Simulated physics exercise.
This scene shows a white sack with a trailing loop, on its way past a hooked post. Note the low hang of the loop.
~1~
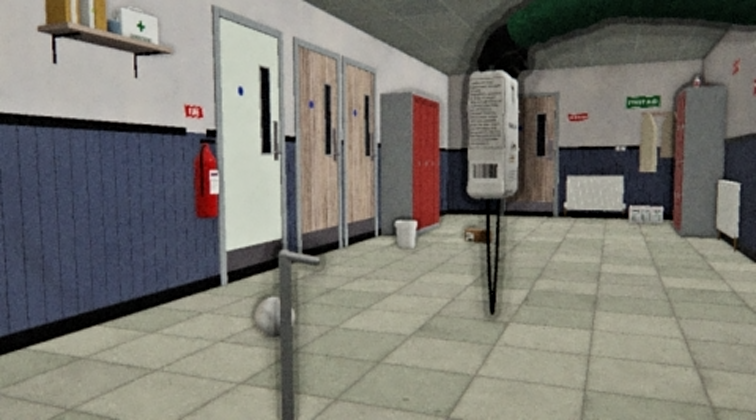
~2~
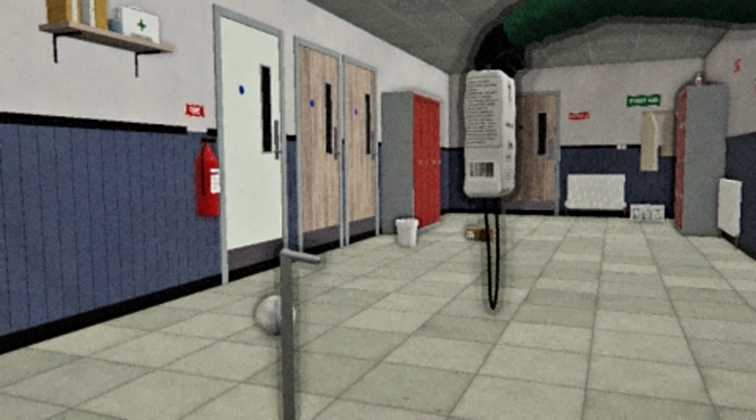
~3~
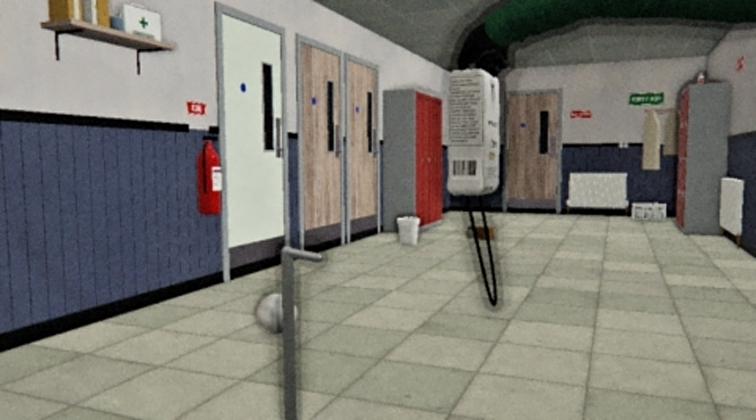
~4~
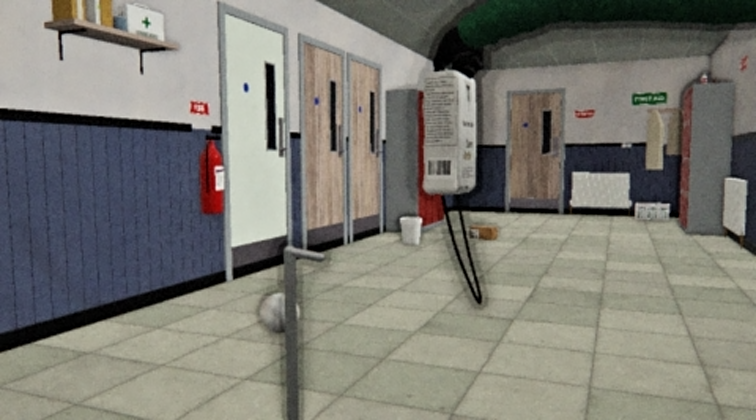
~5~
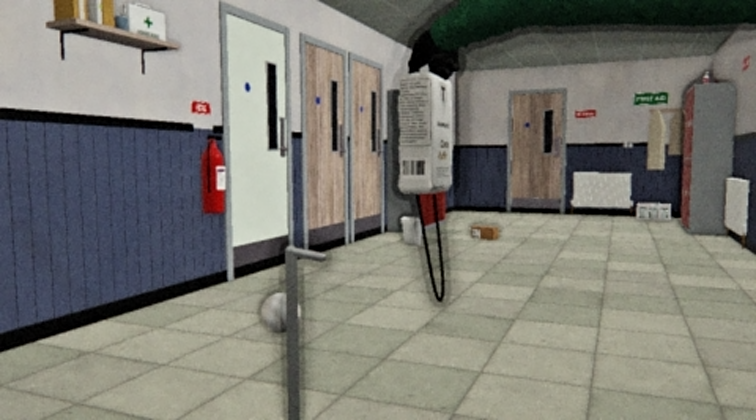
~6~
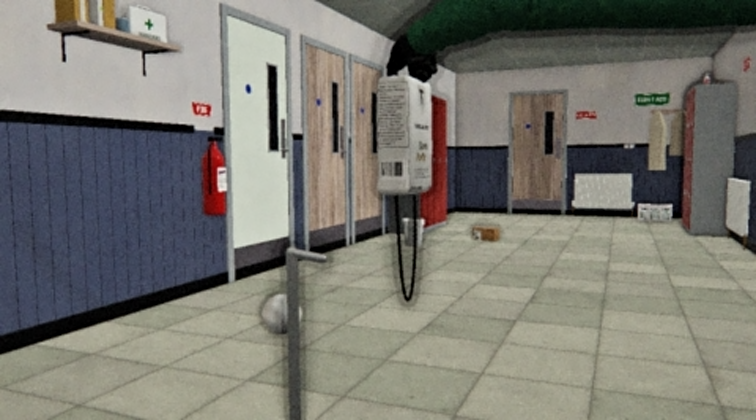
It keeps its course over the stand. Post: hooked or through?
Hooked.
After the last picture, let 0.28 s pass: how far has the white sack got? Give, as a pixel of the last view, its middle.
It should be centred somewhere close to (364, 137).
Then, 0.28 s after the last picture, sack nearing the post near (364, 138).
Then, 0.72 s after the last picture, sack over the post near (304, 139).
Then, 1.16 s after the last picture, sack past the post near (248, 140).
At rest, sack past the post near (233, 141); loop tight round the post, hand stopped. The white sack snags on the hook.
